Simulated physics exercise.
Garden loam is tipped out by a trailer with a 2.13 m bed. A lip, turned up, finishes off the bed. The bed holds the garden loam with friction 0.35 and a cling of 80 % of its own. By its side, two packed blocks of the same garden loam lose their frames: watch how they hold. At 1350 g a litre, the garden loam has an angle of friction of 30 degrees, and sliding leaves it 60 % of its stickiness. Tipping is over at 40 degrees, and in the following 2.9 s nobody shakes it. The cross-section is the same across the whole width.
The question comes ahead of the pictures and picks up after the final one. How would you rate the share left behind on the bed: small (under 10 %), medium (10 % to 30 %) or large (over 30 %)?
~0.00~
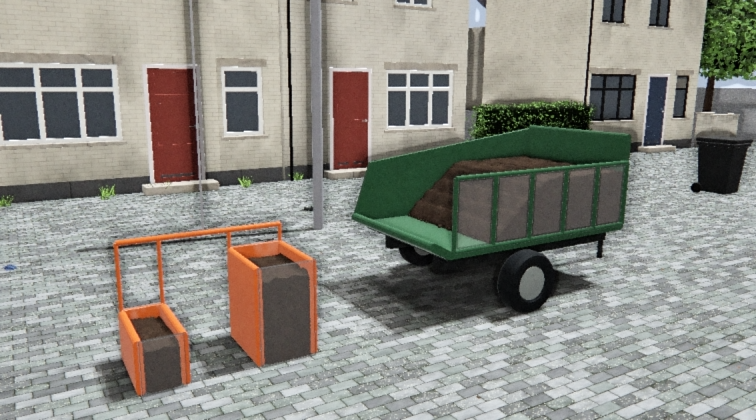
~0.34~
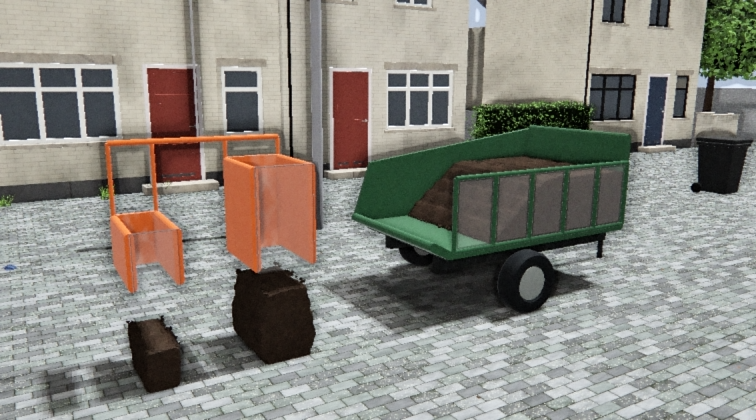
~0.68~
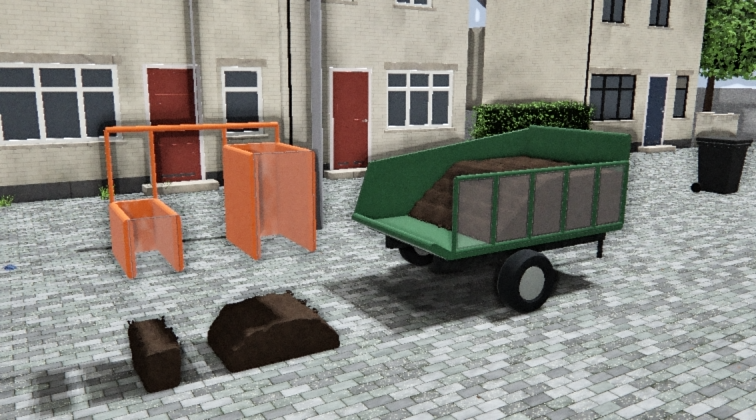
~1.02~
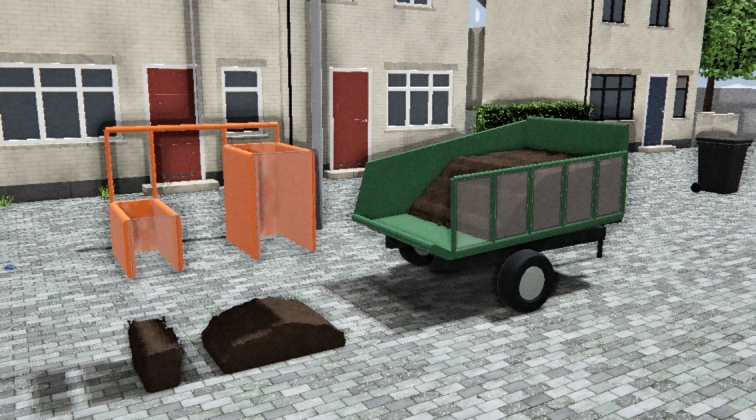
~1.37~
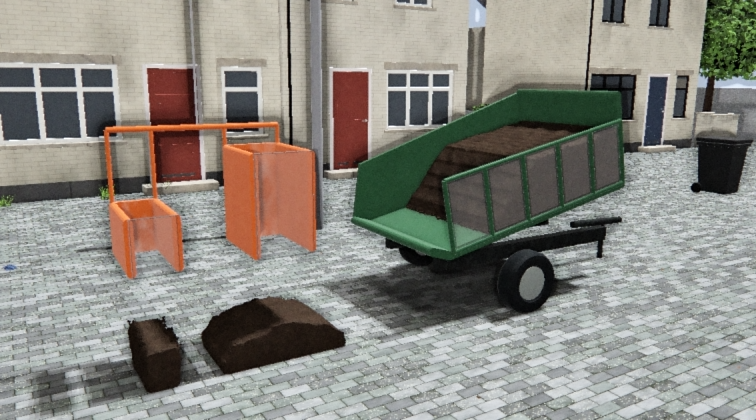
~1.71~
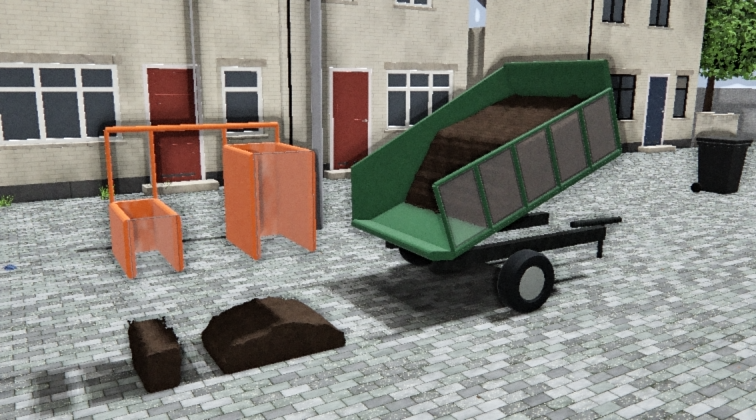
Roughly small.
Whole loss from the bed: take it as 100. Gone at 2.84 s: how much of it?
20 per cent.
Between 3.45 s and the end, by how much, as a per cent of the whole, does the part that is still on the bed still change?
Close to 18 percent of the whole.
After 2.23 s, the tilt is 34 degrees and 100 % is on the bed.
After 2.84 s, the tilt is 40 degrees and 80 % is on the bed.
After 3.45 s, the tilt is 40 degrees and 22 % is on the bed.
After 4.07 s, the tilt is 40 degrees and 5 % is on the bed.
After 5.53 s, at the end, the tilt is 40 degrees and 4 % is on the bed.
